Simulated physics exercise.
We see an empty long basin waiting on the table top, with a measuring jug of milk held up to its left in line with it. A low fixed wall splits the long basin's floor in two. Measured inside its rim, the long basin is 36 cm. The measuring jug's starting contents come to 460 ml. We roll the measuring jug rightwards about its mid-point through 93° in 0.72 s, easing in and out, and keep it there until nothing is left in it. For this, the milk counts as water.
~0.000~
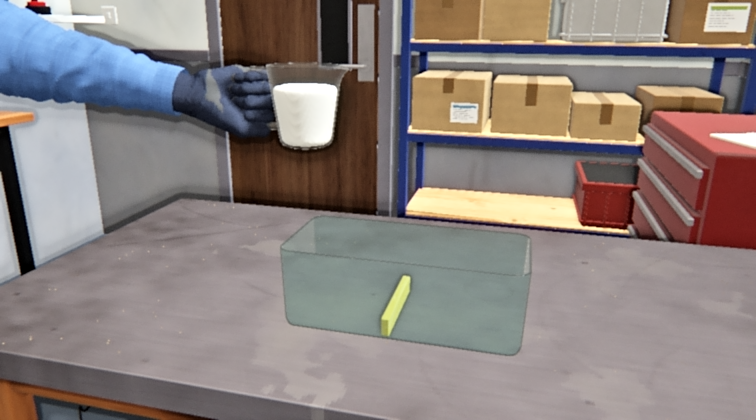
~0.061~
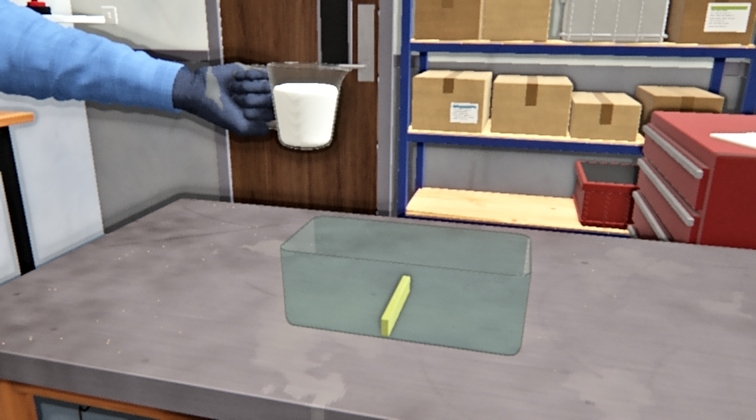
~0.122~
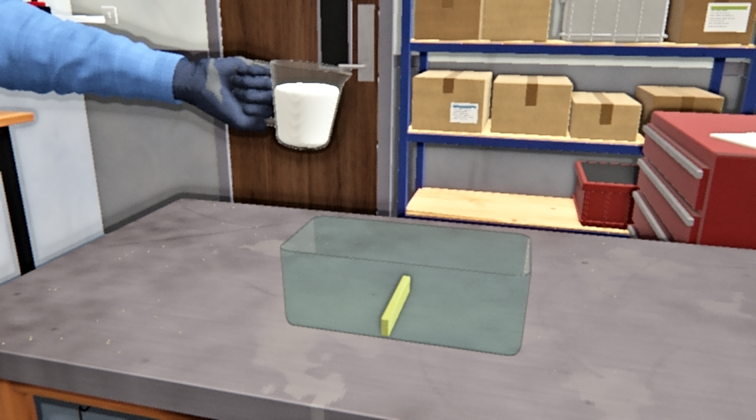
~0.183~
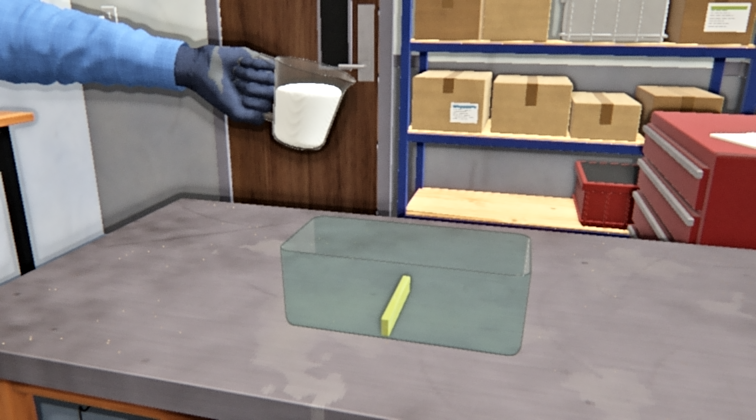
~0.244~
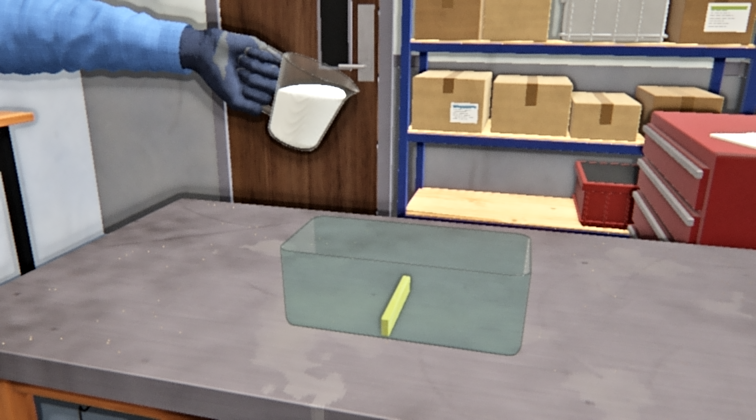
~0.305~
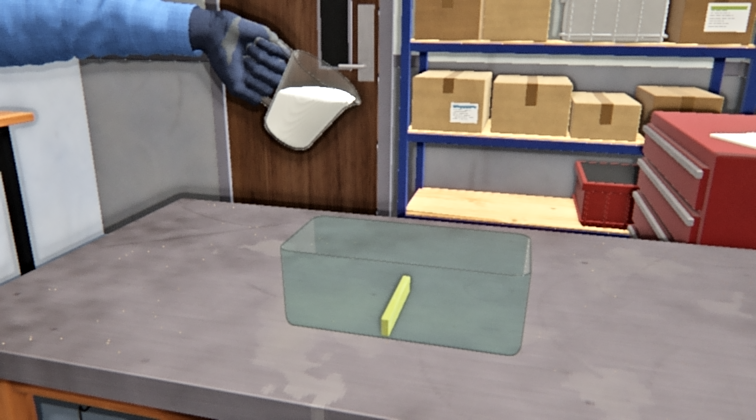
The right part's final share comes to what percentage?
It comes to roughly 83 %.
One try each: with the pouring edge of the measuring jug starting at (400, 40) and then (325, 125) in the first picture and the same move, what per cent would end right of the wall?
The first try gives around 80 percent, the second around 15 percent.
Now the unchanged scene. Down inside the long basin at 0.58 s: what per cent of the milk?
Some 5 per cent.
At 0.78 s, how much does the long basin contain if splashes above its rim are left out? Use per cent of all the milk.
I reckon close to 50 per cent.
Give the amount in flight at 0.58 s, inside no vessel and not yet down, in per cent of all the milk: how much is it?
I'd put it at about 30 percent.
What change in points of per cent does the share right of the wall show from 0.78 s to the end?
It climbs by roughly 42 per cent.
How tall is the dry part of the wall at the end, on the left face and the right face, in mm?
Left roughly 26 mm; right roughly 16 mm.
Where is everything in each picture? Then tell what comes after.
In the first frame, it leans 0°; its right rim is at (348, 68); the milk meets the walls at (277, 87) and (336, 89); the long basin's rim runs from (298, 232) to (531, 255); the wall's top is at (397, 297).
In the second frame, it leans 2°; its right rim is at (349, 70); the milk meets the walls at (278, 86) and (337, 89).
In the third frame, it leans 6°; its right rim is at (351, 74); the milk meets the walls at (280, 86) and (338, 90).
In the fourth frame, it leans 14°; its right rim is at (355, 81); the milk meets the walls at (281, 87) and (341, 91).
In the fifth frame, it leans 24°; its right rim is at (359, 91); the milk meets the walls at (281, 91) and (347, 93).
In the sixth frame, it leans 35°; its right rim is at (360, 103); the milk meets the walls at (279, 98) and (355, 97).
Then, 0.58 s in, the tilt is 85° and 64 per cent is still to pour, 2 is left of the wall and 3 right of it.
Then, 0.78 s in, the tilt is 93° and 21 per cent is still to pour, 8 is left of the wall and 42 right of it.
Then, 0.99 s in, the tilt is 93° and 5 per cent is still to pour, 8 is left of the wall and 78 right of it.
Then, 1.22 s in, the tilt is 93° and 1 per cent is still to pour, 13 is left of the wall and 83 right of it.
Finally, 15 per cent lies left of the wall, 83 right of it and 2 outside.
